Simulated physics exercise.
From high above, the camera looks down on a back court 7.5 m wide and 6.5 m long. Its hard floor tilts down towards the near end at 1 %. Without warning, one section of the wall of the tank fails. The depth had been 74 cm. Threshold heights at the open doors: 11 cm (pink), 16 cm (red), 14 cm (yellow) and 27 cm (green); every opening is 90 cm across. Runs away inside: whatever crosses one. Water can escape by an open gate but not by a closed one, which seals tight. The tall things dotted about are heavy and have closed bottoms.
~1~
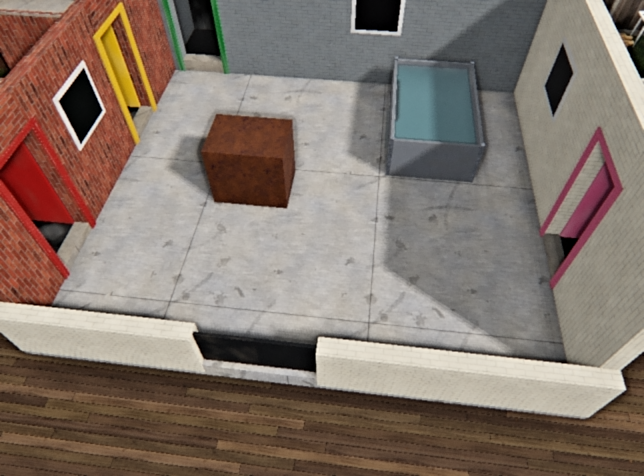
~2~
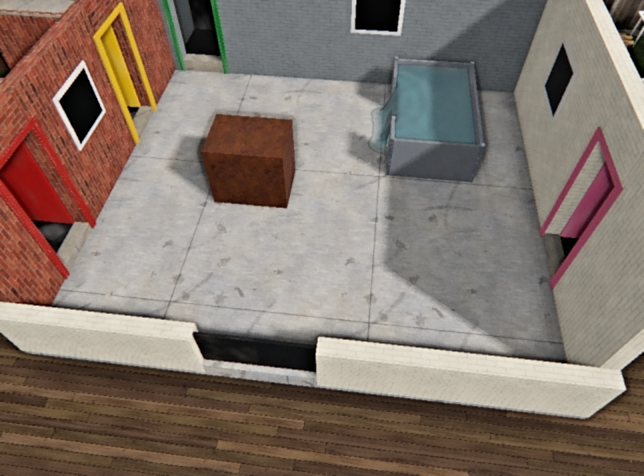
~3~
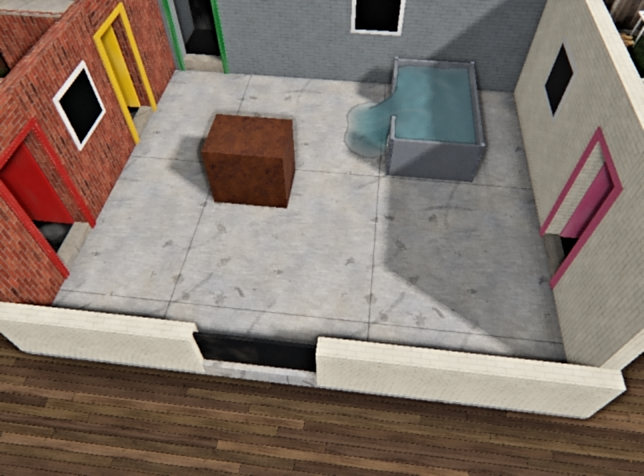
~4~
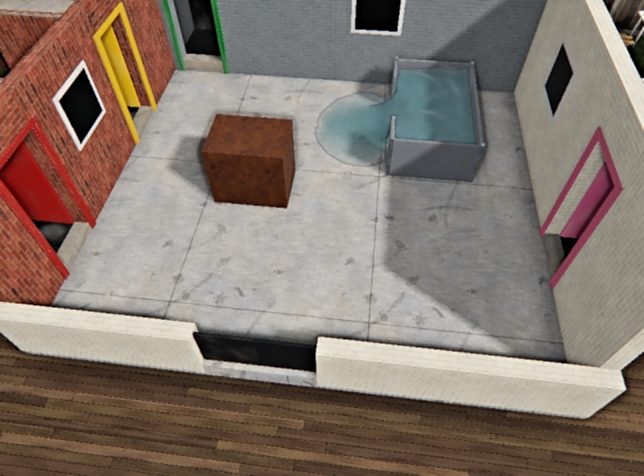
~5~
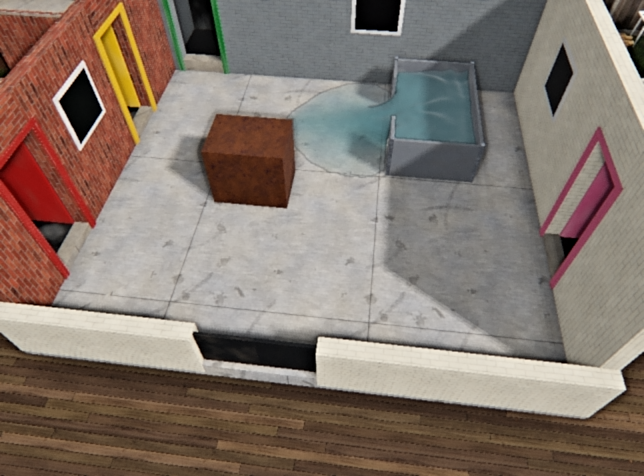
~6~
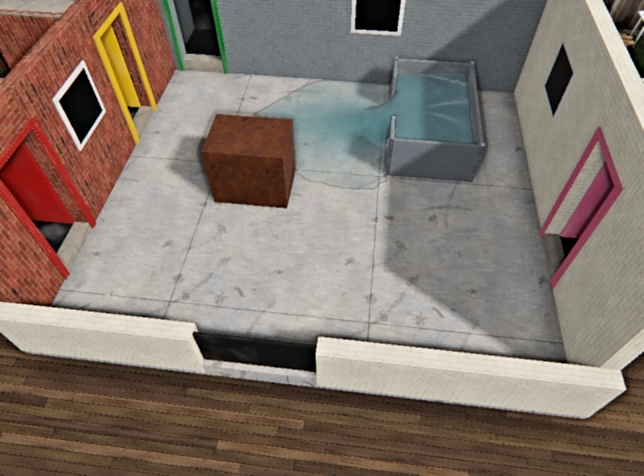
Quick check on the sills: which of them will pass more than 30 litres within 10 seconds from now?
Sill check: Pink door passes less or equal; red door passes less or equal; yellow door passes more; green door passes less or equal.
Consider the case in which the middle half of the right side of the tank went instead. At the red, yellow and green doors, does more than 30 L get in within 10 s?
The red door comes out less than that, the yellow door less than that and the green door less than that.
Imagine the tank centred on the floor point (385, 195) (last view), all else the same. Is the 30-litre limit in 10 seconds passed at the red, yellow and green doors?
Lab note: Red door limit not exceeded; yellow door limit not exceeded; green door limit not exceeded.
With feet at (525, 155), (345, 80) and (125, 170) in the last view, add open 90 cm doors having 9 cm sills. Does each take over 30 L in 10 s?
Result in order - not enough, not enough, more than that.
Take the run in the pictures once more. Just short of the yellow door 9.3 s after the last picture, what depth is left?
6.5 cm or so.
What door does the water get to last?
That would be the pink door.
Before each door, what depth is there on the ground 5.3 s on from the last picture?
Depths: Pink door 0 cm, red door 6 cm, yellow door 11 cm, green door 11 cm.
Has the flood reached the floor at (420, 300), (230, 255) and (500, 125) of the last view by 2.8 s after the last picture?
First spot not yet wet, second not yet wet, third not yet wet.
Then, 0.7 s after the last picture water covers 30 % of the floor and is deepest (34 cm) near (380, 128); pink door not reached, red door not reached, yellow door 14 cm at the sill, 0 L in, green door not reached.
Then, 1.5 s after the last picture water covers 40 % of the floor and is deepest (41 cm) near (179, 81); pink door not reached, red door not reached, yellow door 26 cm at the sill, 20 L in, green door 12 cm at the sill, 0 L in.
Then, 2.8 s after the last picture water covers 50 % of the floor and is deepest (26 cm) near (206, 93); pink door not reached, red door 5 cm at the sill, 0 L in, yellow door 23 cm at the sill, 94 L in, green door 21 cm at the sill, 2 L in.
Then, 5.3 s after the last picture water covers 60 % of the floor and is deepest (20 cm) near (64, 332); pink door not reached, red door 6 cm at the sill, 0 L in, yellow door 11 cm at the sill, 111 L in, green door 11 cm at the sill, 2 L in.
Then, 9.3 s after the last picture water covers 90 % of the floor and is deepest (15 cm) near (551, 388); pink door 8 cm at the sill, 0 L in, red door 10 cm at the sill, 0 L in, yellow door 7 cm at the sill, 111 L in, green door 5 cm at the sill, 2 L in.
